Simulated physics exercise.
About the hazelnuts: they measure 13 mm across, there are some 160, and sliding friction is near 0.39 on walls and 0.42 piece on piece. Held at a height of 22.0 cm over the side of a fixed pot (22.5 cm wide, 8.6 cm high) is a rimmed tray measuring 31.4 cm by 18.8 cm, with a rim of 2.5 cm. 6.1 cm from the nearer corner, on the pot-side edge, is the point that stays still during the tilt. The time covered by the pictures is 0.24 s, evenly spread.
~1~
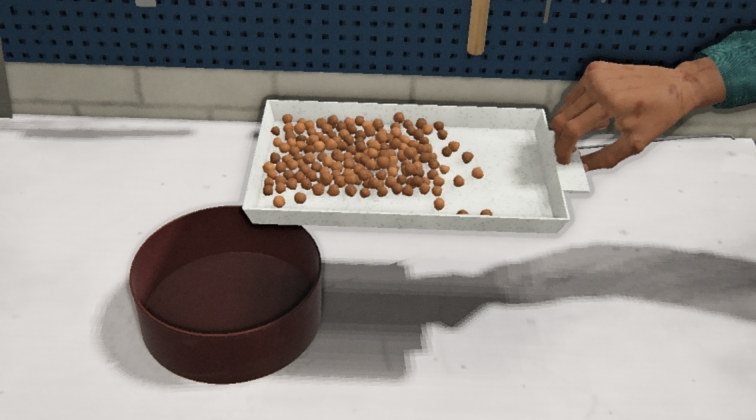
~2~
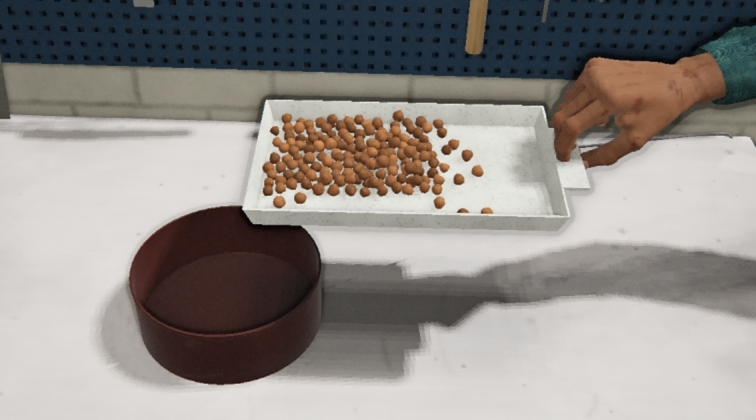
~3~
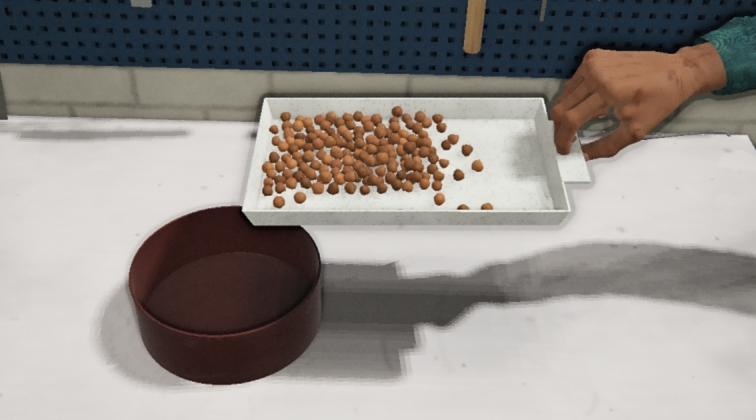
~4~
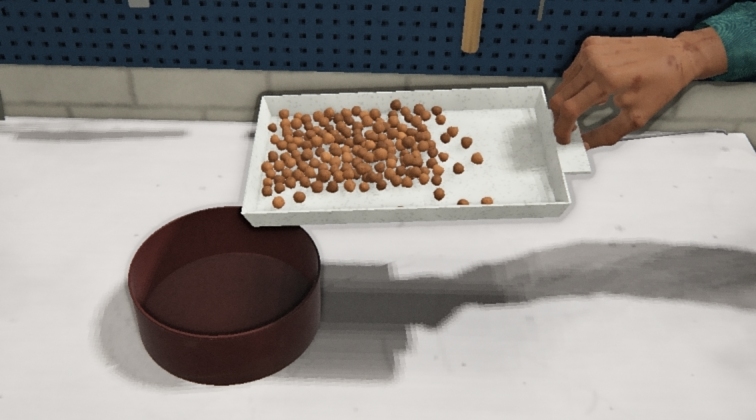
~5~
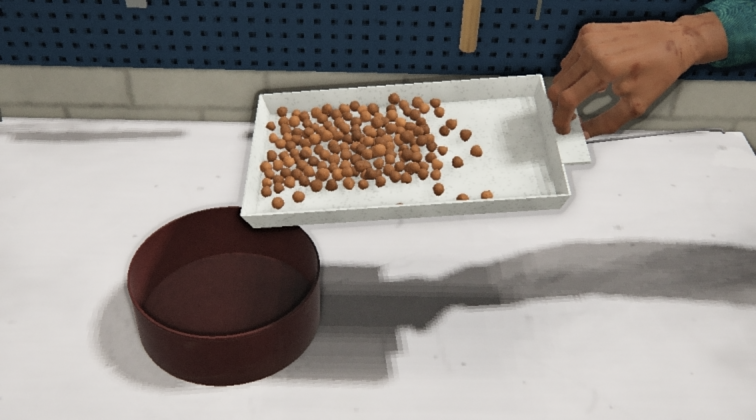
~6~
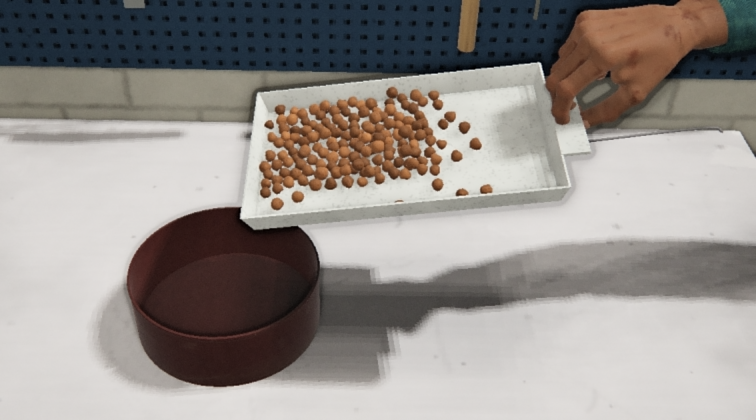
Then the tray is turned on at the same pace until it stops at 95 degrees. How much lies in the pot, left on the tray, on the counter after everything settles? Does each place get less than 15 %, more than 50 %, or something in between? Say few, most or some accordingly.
Pot: Most. Tray: Few. Counter: Some.
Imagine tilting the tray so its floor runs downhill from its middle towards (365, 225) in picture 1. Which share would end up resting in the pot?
Something like 40 in a hundred.
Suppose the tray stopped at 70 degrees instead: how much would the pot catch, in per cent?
Around 60 %, I reckon.
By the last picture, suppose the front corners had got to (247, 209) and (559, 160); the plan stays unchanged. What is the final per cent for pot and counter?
That works out as pot 95 and counter 5.
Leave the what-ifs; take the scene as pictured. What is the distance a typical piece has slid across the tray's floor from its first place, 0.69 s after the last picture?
4 cm.
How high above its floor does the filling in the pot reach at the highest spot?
It reaches roughly 2.5 cm.
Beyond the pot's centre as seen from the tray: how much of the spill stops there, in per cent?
That works out to about 60 percent.
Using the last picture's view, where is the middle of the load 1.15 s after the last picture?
Approximately (264, 171) in the last view.
Then, 0.69 s after the last picture, tilt 50 degrees; the tray holds 100 %, the pot 0 %.
Then, 1.15 s after the last picture, tilt 76 degrees; the tray holds 95 %, the pot 0 %.
Then, 1.68 s after the last picture, tilt 95 degrees; the tray holds 0 %, the pot 70 %.
In the end, pot 70 %, tray 0 %, counter 30 %.
